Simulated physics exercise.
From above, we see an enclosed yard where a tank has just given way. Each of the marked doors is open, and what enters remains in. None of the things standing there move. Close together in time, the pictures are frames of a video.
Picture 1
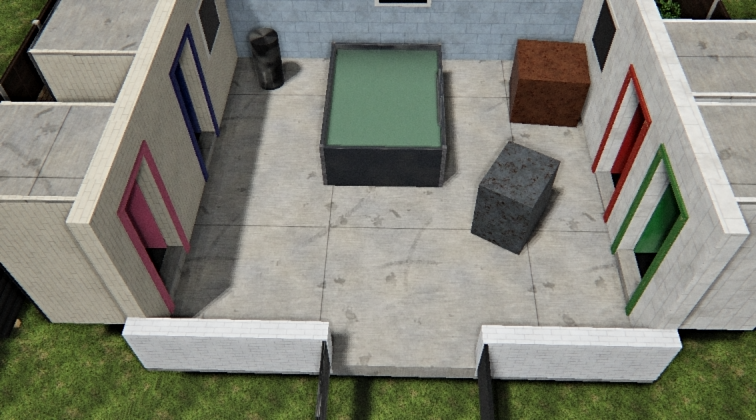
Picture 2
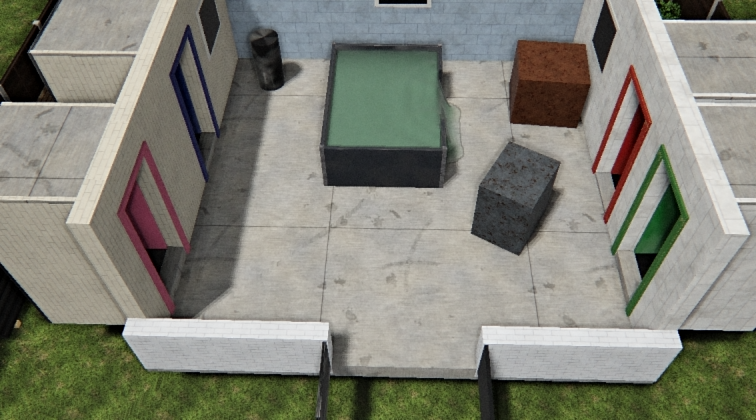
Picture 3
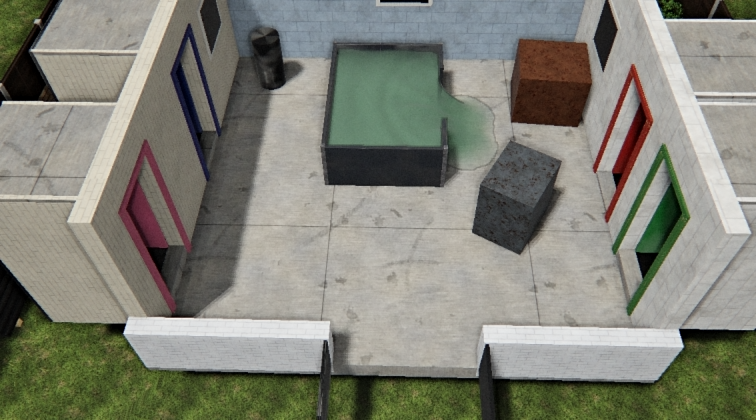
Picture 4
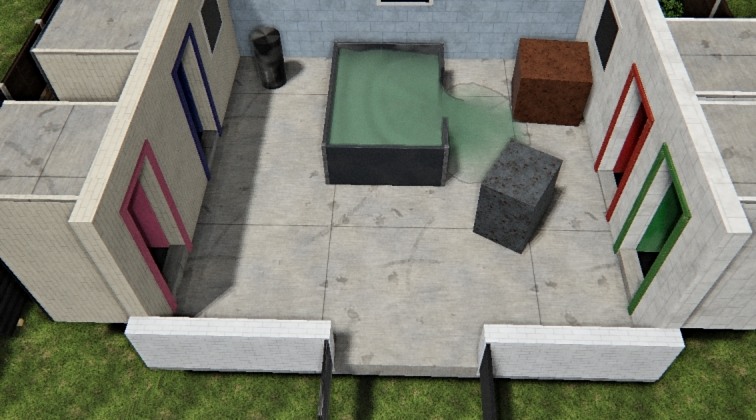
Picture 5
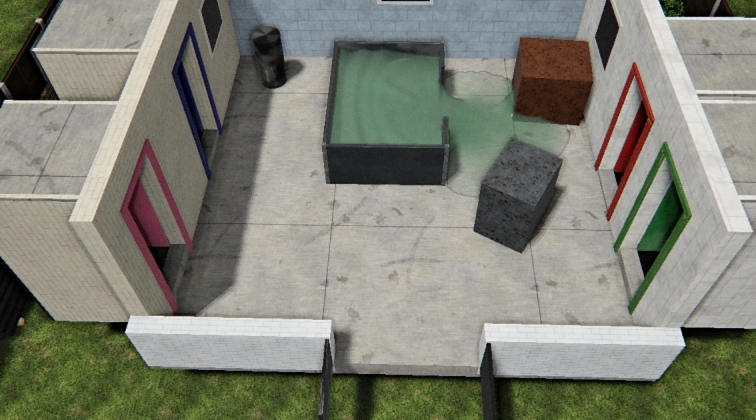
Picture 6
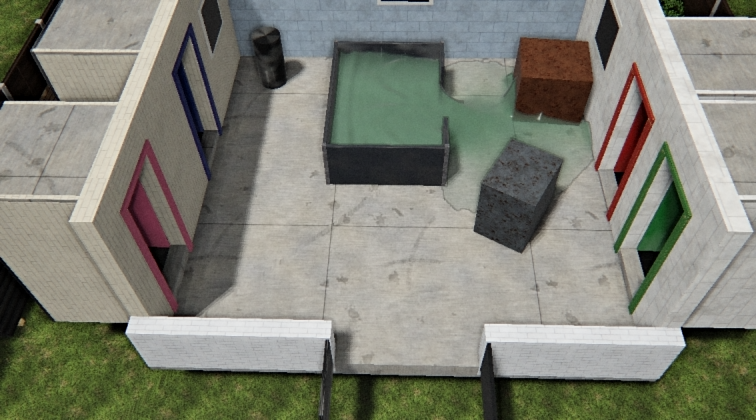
In an enclosed yard, a dark tank gave way on its right side, and green water poured through the gap, spreading right across the concrete between a rusty brown block and a dark grey one.
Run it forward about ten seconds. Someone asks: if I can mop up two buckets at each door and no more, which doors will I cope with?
Result: Blue door: Within the cap; pink door: Within the cap; red door: Over the cap; green door: Within the cap.
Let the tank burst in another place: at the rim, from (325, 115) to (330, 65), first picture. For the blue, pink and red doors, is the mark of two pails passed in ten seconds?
The blue door tops the limit; the pink door falls short; the red door falls short.
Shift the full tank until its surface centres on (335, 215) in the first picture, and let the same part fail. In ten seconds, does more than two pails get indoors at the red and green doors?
I'd say the red door crosses the line but the green door crosses the line.
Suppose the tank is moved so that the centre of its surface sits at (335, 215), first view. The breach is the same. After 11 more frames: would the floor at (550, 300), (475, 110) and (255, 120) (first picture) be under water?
Taking the three spots in turn, I'd say drenched, then drenched, then spared.
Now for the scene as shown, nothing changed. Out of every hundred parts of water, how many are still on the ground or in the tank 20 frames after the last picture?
About 92 per cent.
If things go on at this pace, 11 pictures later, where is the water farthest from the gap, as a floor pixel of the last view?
The farthest wet spot is near (639, 353).
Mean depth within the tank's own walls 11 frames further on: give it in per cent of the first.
50 percent or thereabouts.
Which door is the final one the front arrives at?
It's the one in pink.
A moment on, water covers 20 % of the floor; the blue door not reached, the pink door not reached, the red door over two buckets in, the green door not reached.
Next, water covers 35 % of the floor; the blue door not reached, the pink door not reached, the red door far over two buckets in, the green door wet at the sill, nothing in.
Then, water covers 50 % of the floor; the blue door not reached, the pink door not reached, the red door far over two buckets in, the green door wet at the sill, nothing in.
Later, water covers 95 % of the floor; the blue door wet at the sill, nothing in, the pink door wet at the sill, nothing in, the red door far over two buckets in, the green door wet at the sill, nothing in.
In the end, water covers 100 % of the floor; the blue door wet at the sill, nothing in, the pink door wet at the sill, nothing in, the red door far over two buckets in, the green door wet at the sill, nothing in.
